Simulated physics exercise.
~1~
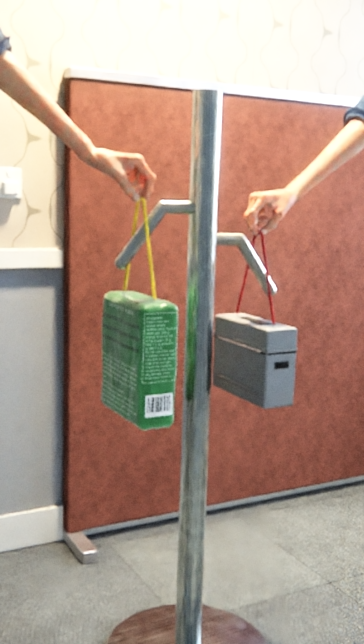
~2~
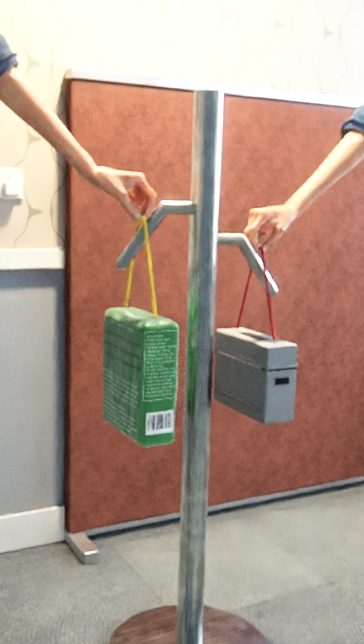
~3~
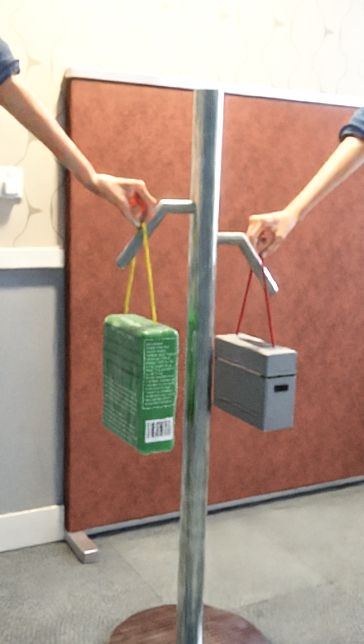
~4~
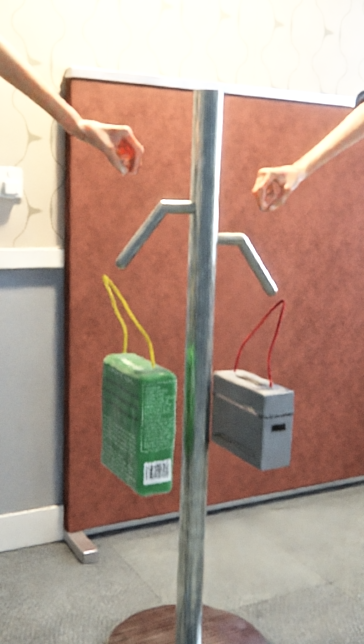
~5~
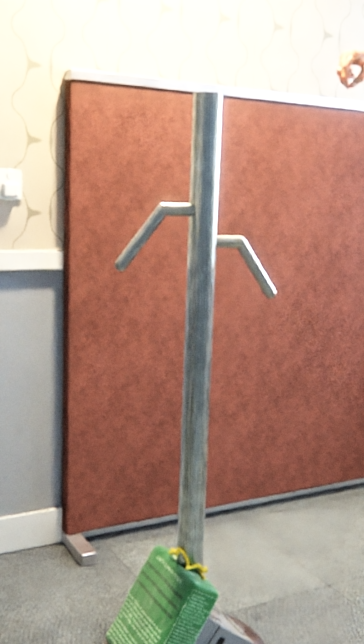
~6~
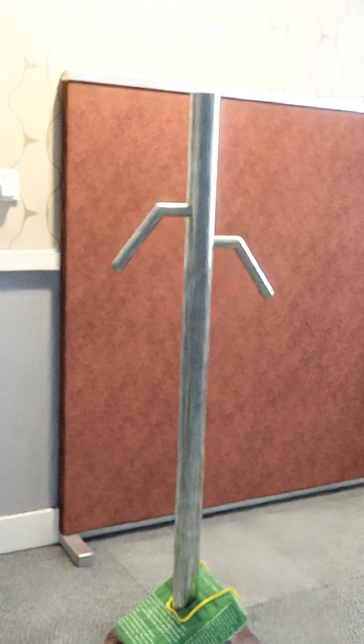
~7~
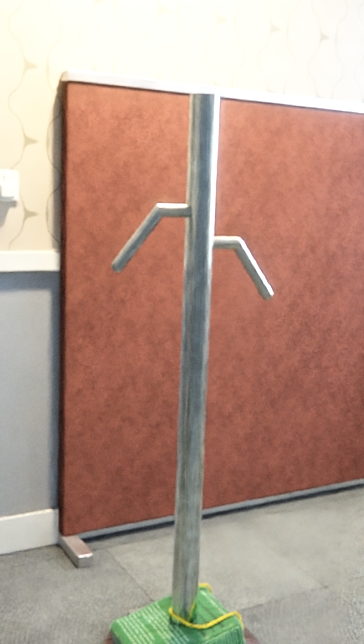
A green bag and a grey case were lowered by their string loops toward the two pegs of a metal stand, but when the hands let go, both fell to the floor, and the bag ended up lying at the foot of the pole.
